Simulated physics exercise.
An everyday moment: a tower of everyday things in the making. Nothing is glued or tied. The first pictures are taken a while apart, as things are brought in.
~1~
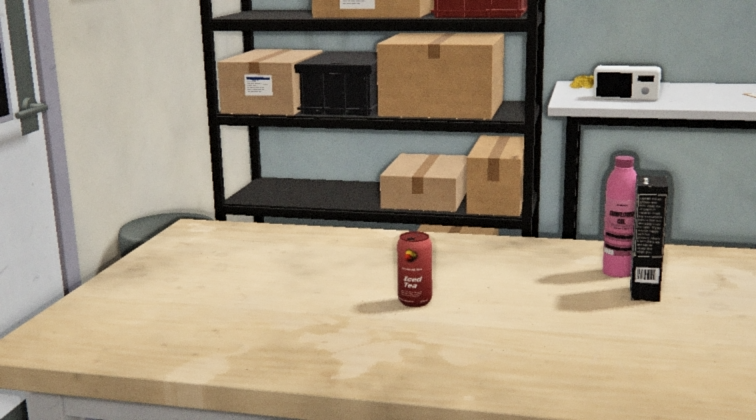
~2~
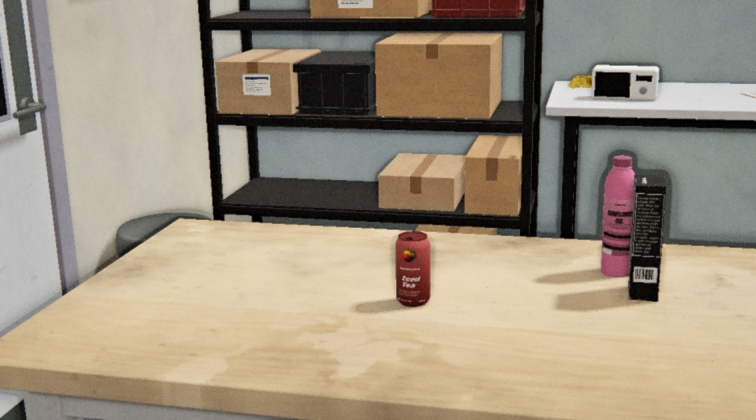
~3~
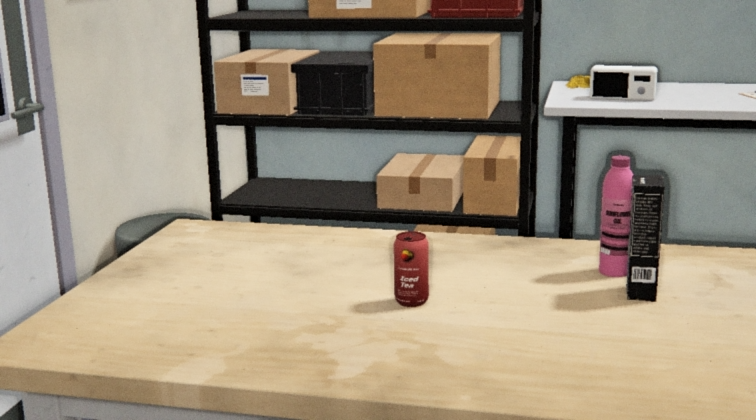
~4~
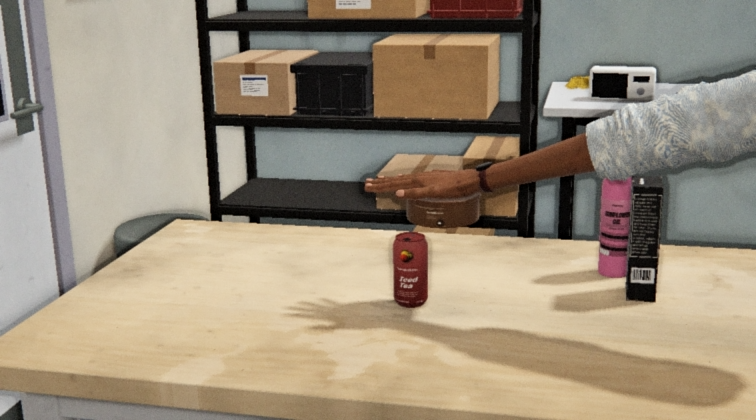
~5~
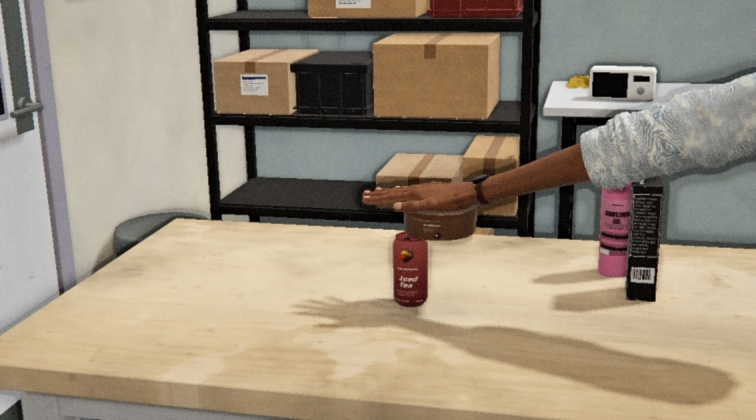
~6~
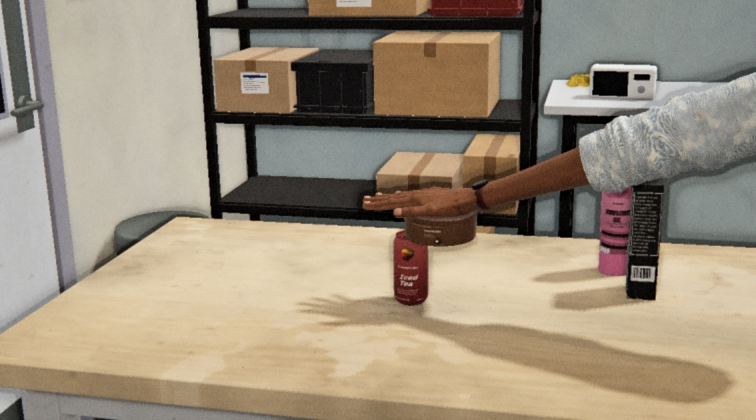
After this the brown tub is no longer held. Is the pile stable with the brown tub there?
It loses its balance.
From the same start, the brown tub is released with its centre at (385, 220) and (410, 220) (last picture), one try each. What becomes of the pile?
In the first case it gives way; in the second case it holds.
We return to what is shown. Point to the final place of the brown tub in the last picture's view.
Around (464, 270).
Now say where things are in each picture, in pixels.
The last thing is not in view yet; pink bottle (621, 216), in the first frame.
The last thing is not in view yet; black carton (646, 238), in the second frame.
The last thing is not in view yet; red can (411, 270), in the third frame.
Coming down; brown tub (443, 205); pink bottle (617, 217), in the fourth frame.
Coming down; brown tub (440, 218); black carton (644, 239), in the fifth frame.
In place under the hand; brown tub (440, 223); red can (411, 268), in the sixth frame.
Then, 0.30 s past the last view, brown tub now fallen.
Then, 0.50 s past the last view, things are still on the move.
Then, 1.50 s past the last view, as before.
Finally, fallen, brown tub; the other 3 still in place. Final places as the last picture's camera would see them, brown tub near (464, 270). The pile comes apart.
